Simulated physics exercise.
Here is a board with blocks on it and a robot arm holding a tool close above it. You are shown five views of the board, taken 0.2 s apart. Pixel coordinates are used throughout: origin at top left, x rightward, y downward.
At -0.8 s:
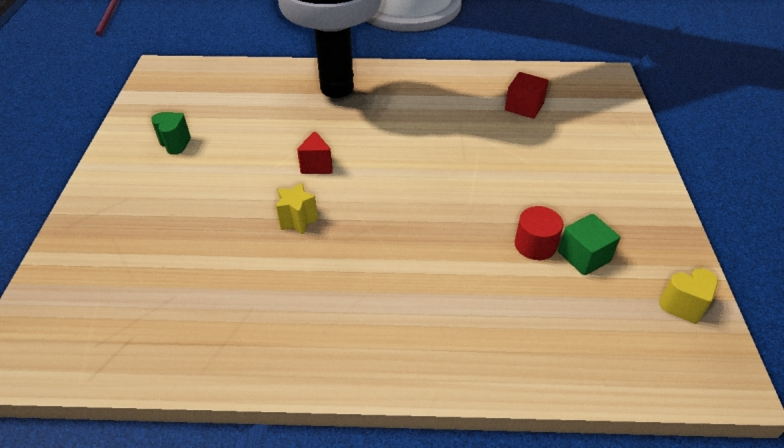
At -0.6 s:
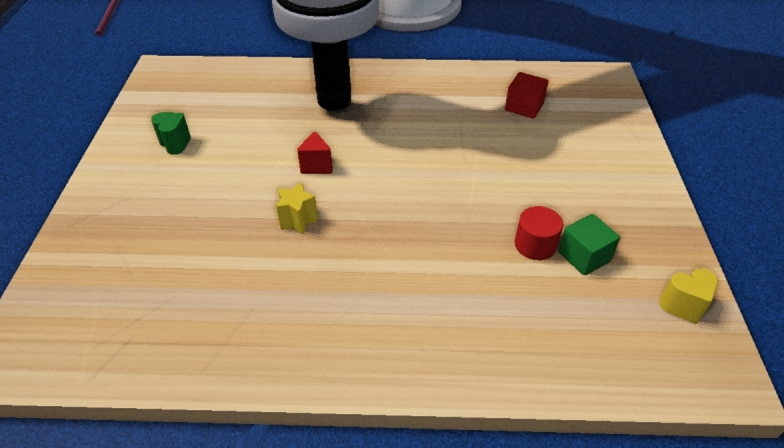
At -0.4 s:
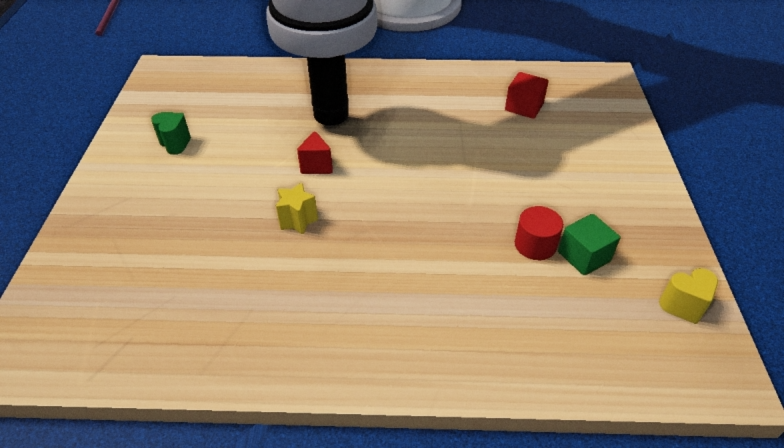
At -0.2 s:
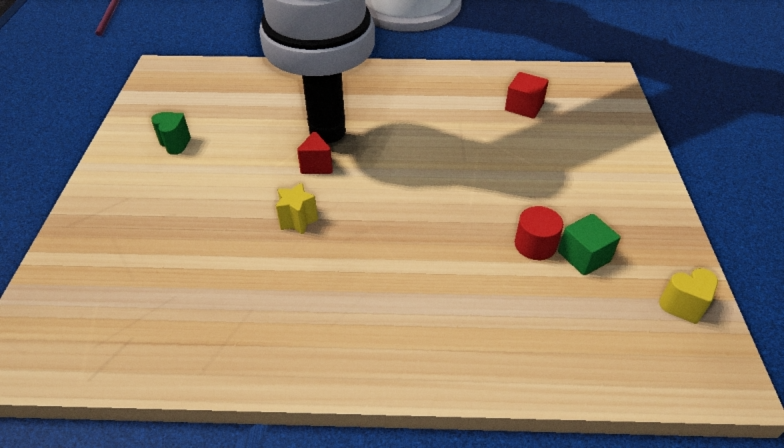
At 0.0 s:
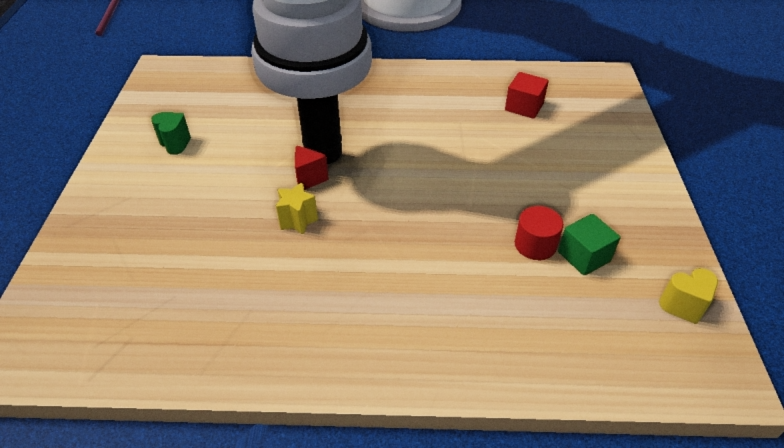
A robot arm's black tool moves forward over the board and nudges the red triangular block.
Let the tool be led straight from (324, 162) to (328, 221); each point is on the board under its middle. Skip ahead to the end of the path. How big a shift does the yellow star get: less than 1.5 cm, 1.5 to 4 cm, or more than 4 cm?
Travel: Within 1.5 cm.
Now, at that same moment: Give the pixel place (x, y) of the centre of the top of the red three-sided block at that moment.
For the centre of its top, I'd go with (290, 176).
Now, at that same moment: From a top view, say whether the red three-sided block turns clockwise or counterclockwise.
With the clock.
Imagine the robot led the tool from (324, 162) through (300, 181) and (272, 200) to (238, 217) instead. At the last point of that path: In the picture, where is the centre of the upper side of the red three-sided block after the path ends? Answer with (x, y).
I'd expect the centre of its top face to be at (251, 210).
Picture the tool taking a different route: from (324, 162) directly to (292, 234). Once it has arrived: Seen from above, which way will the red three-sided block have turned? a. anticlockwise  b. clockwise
The correct letter is b.
What follows on the original path. Halfway along, tool at (326, 182); red three-sided block at (293, 174), turned 35° clockwise.
At the end, tool at (327, 213); yellow star at (289, 205), turned 20° clockwise; red three-sided block at (290, 176), turned 50° clockwise.
